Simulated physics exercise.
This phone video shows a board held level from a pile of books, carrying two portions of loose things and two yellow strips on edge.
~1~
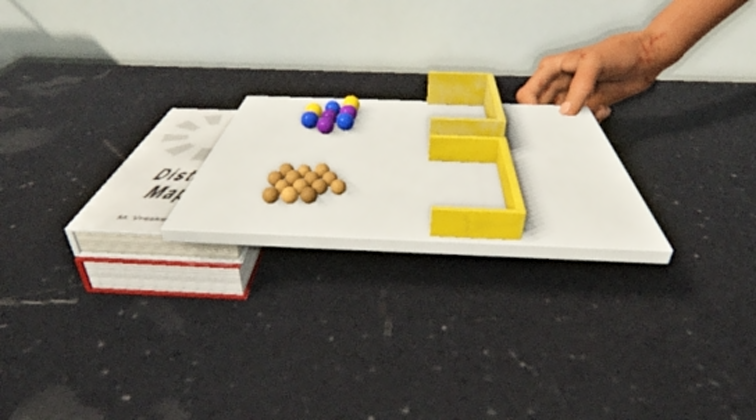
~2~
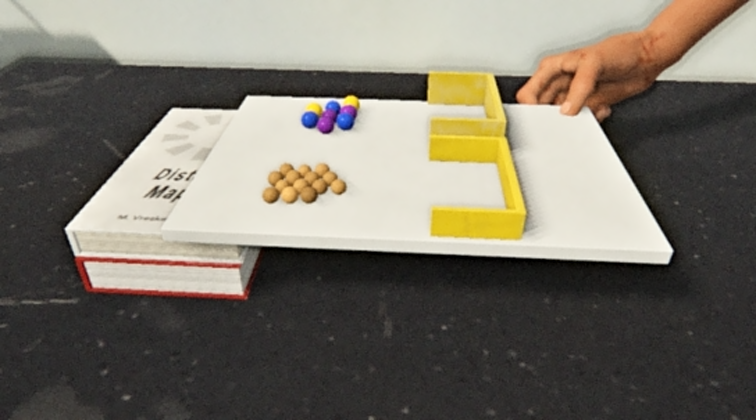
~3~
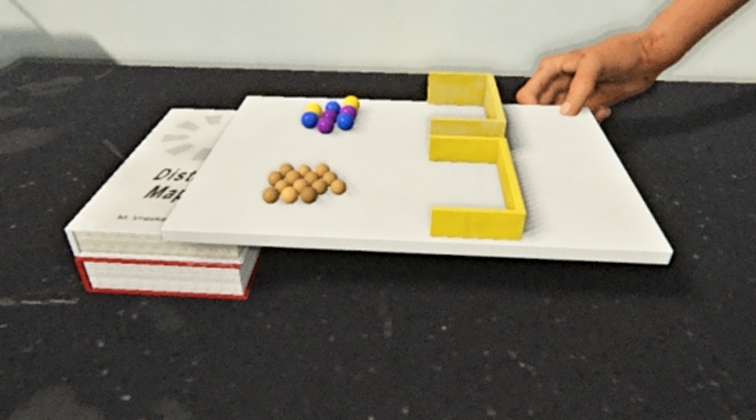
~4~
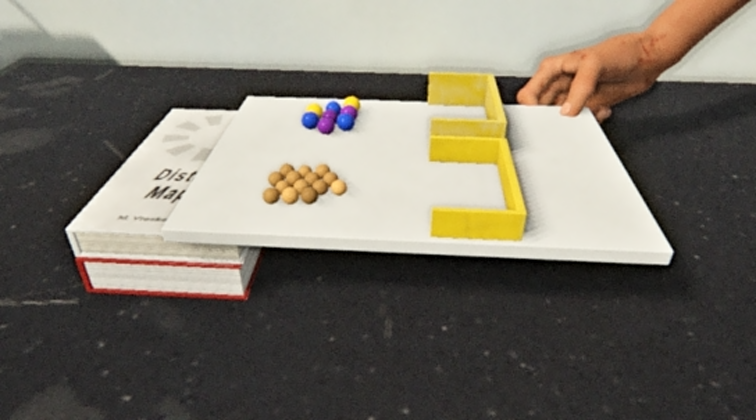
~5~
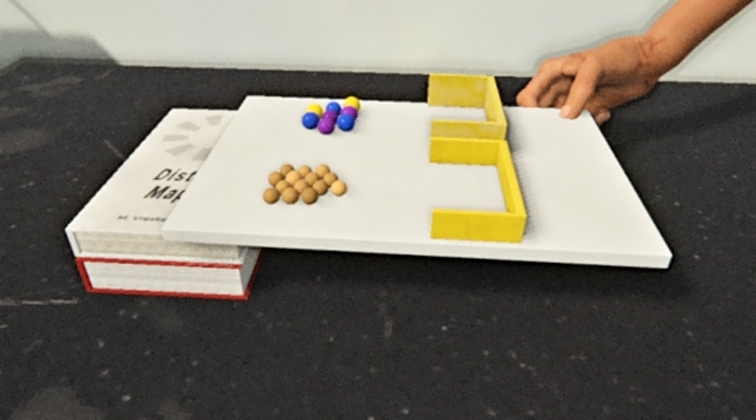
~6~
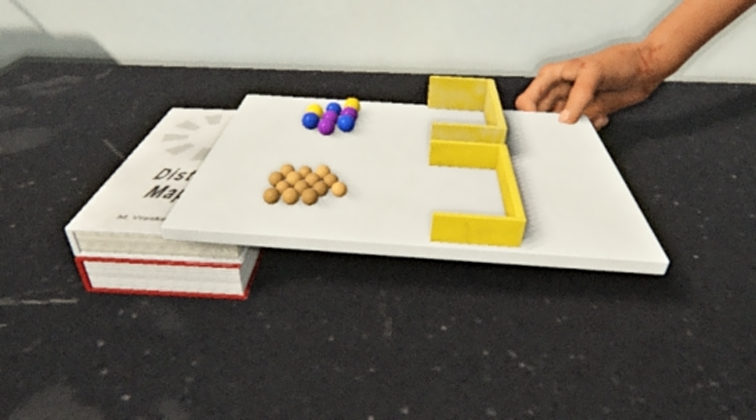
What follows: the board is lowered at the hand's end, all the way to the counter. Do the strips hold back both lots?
Outcome: The nearer handful fails to clear its barrier; the farther handful fails to clear its barrier.
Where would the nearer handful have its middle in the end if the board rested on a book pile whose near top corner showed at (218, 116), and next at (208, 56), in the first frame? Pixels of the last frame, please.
Final centre, try 1 ~ (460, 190); try 2 ~ (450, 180).
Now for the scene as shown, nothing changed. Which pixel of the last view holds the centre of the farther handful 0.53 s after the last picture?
Its middle sits close to (406, 140) in the last picture.
Then, 0.26 s on from there, board sloping at 8°; nearer handful on its way down; farther handful where it was.
Then, 0.53 s on from there, board resting at 11°; nearer handful on its way down; farther handful on its way down.
Then, 0.86 s on from there, board resting at 11°; nearer handful has reached its bar; farther handful has reached its bar.
In the end, board resting at 11°; nearer handful gathered behind its bar; farther handful gathered behind its bar.
